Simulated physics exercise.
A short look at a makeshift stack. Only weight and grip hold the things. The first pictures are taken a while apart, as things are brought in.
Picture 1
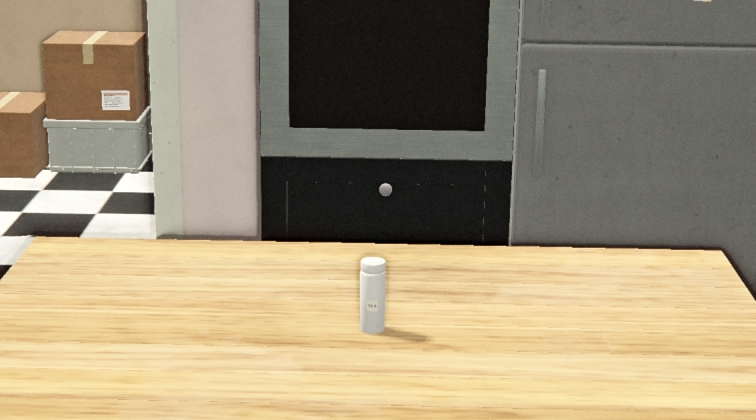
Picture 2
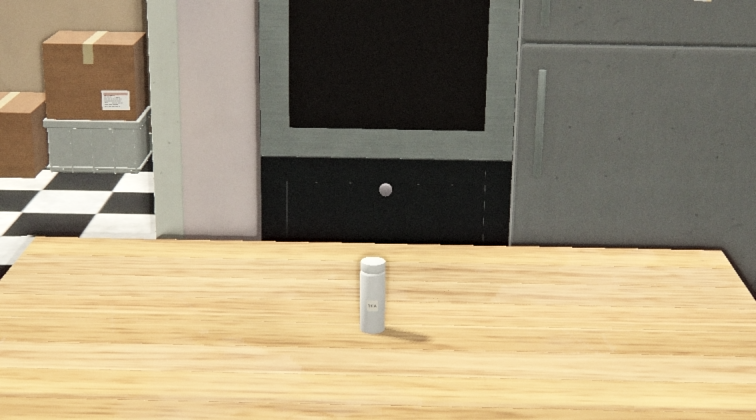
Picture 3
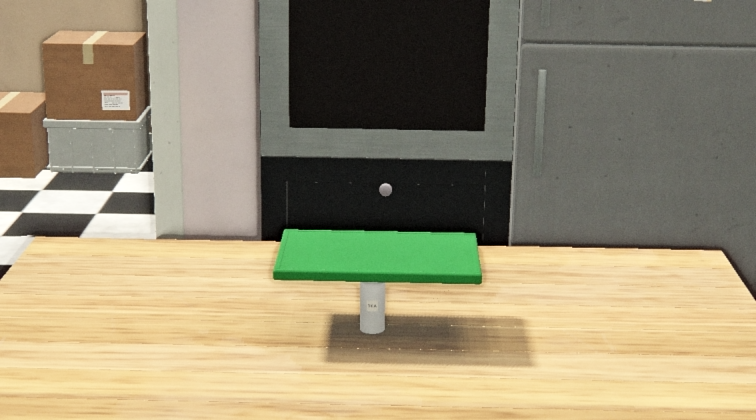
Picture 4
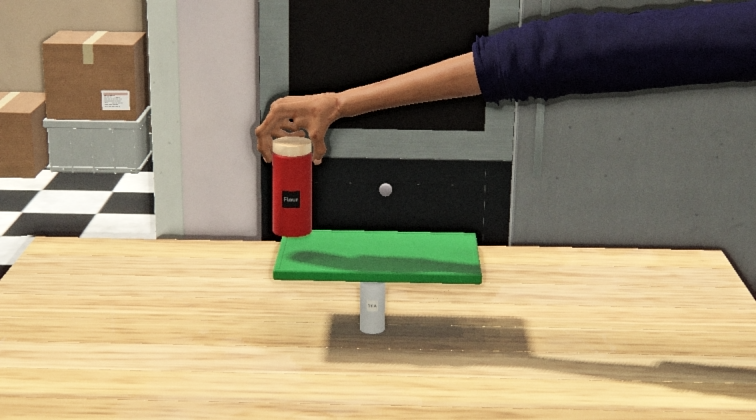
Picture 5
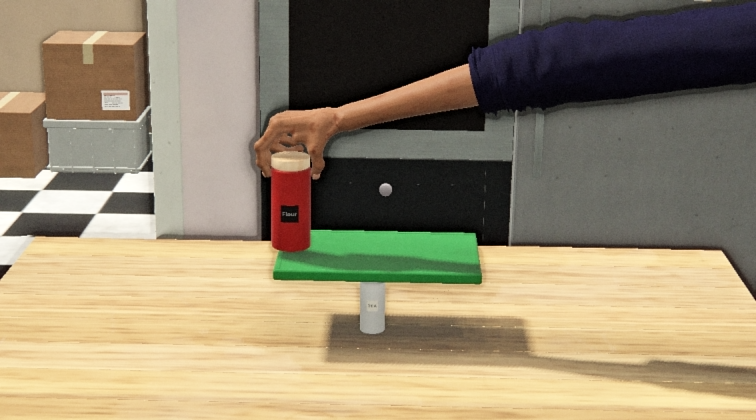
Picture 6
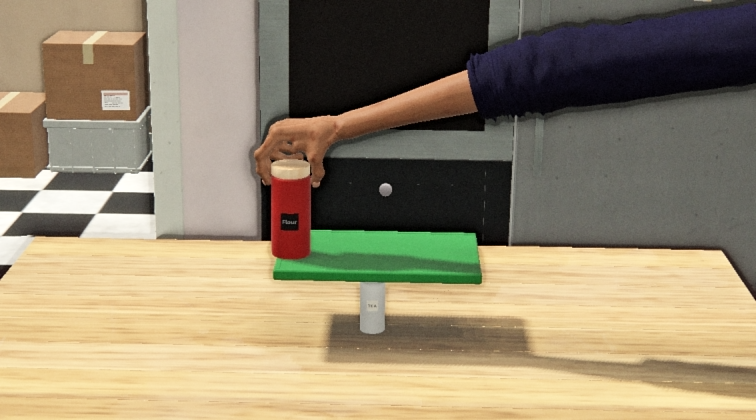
A hand lowers a red jar onto the left end of a green lid atop a white bottle.
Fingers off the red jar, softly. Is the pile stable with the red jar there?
The stack gives way.
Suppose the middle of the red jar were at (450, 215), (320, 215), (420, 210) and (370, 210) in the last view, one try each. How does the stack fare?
In the first case it loses its balance; in the second case it gives way; in the third case it gives way; in the fourth case it holds.
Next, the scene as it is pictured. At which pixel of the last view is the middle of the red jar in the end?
At about (205, 321).
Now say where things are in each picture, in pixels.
In the first picture, the last thing is not in view yet.
In the second picture, the last thing is not in view yet.
In the third picture, the last thing is not in view yet; green lid (379, 256).
In the fourth picture, still above its spot; red jar (293, 187); green lid (379, 256).
In the fifth picture, still above its spot; red jar (291, 201); green lid (379, 256).
In the sixth picture, in place under the hand; red jar (291, 209); green lid (379, 256).
Then, 0.40 s on from there, red jar now fallen; green lid turned 53° from how it was put.
Then, 0.60 s on from there, green lid turned 48° from how it was put; white shaker turned 10° from how it was put.
Then, 0.80 s on from there, green lid and white shaker now fallen.
In the end, fallen, green lid, red jar and white shaker. At the end, from the last picture's camera, red jar near (205, 321). The stack loses its balance.
